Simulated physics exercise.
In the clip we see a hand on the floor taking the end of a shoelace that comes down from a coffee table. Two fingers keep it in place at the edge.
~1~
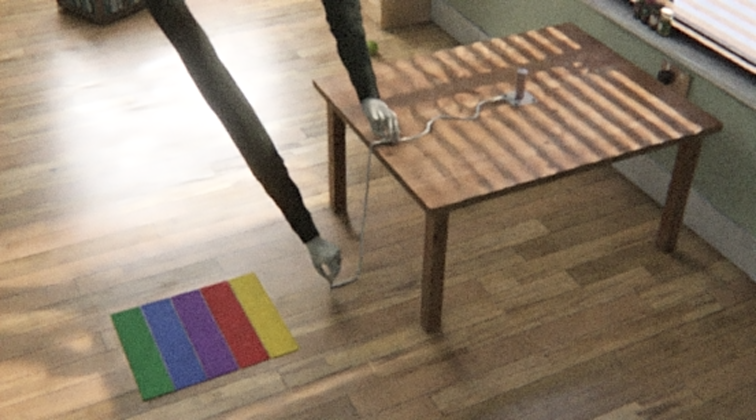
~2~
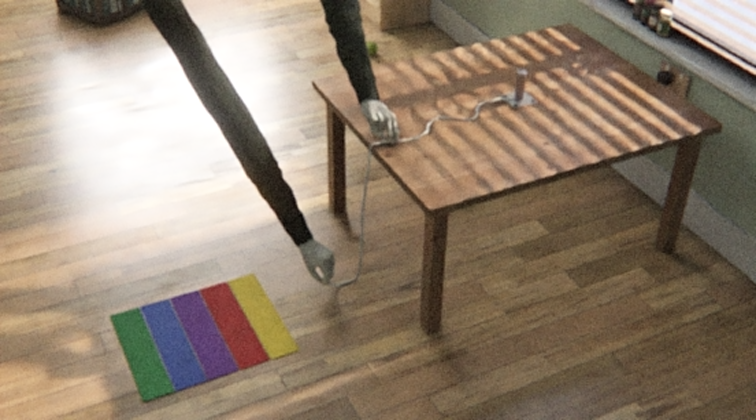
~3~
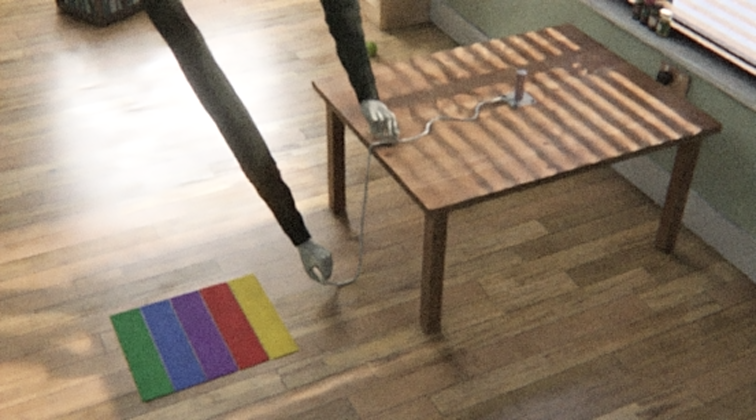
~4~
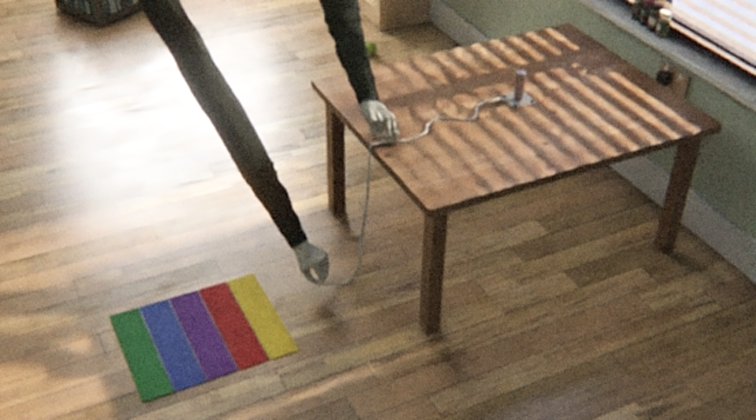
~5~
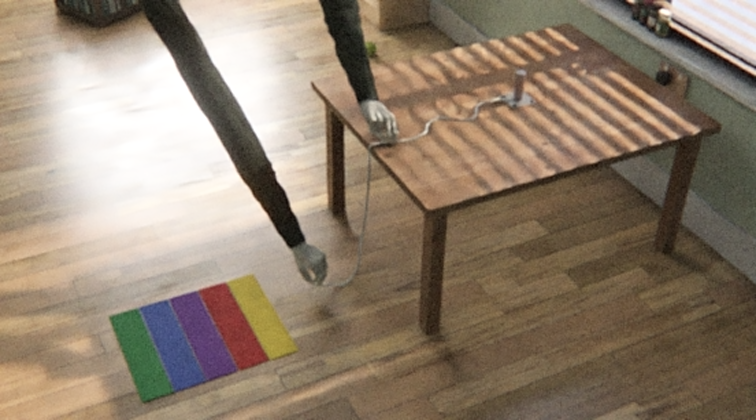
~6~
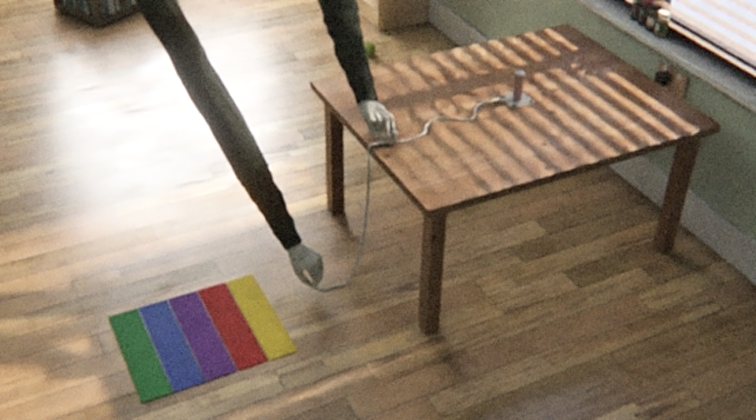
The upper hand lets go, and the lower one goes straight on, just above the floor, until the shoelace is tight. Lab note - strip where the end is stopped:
Purple strip.
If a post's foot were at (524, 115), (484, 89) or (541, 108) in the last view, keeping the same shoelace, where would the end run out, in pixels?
The spots are near (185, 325), (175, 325) and (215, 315).
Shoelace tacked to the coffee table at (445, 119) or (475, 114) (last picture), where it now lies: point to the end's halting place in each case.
Pixel positions per try: (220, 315); (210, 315).
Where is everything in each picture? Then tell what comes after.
In the first picture, end (329, 279); yellow (278, 339); red (247, 348); purple (217, 358); blue (185, 369); green (153, 379).
In the second picture, end (323, 281); shoelace through (486, 102) (450, 118) (411, 139) (369, 166) (362, 223) (359, 272).
In the third picture, end (321, 282).
In the fourth picture, end (317, 283); shoelace through (485, 102) (449, 118) (411, 139) (369, 166) (364, 223) (357, 272).
In the fifth picture, end (316, 284).
In the sixth picture, end (311, 285); shoelace through (484, 103) (448, 119) (409, 139) (369, 167) (366, 223) (352, 273).
Soon after, end near (249, 305); over yellow.
Then, end near (216, 315); over red.
At full stretch, end near (196, 321); over purple. It gets as far as the purple strip.
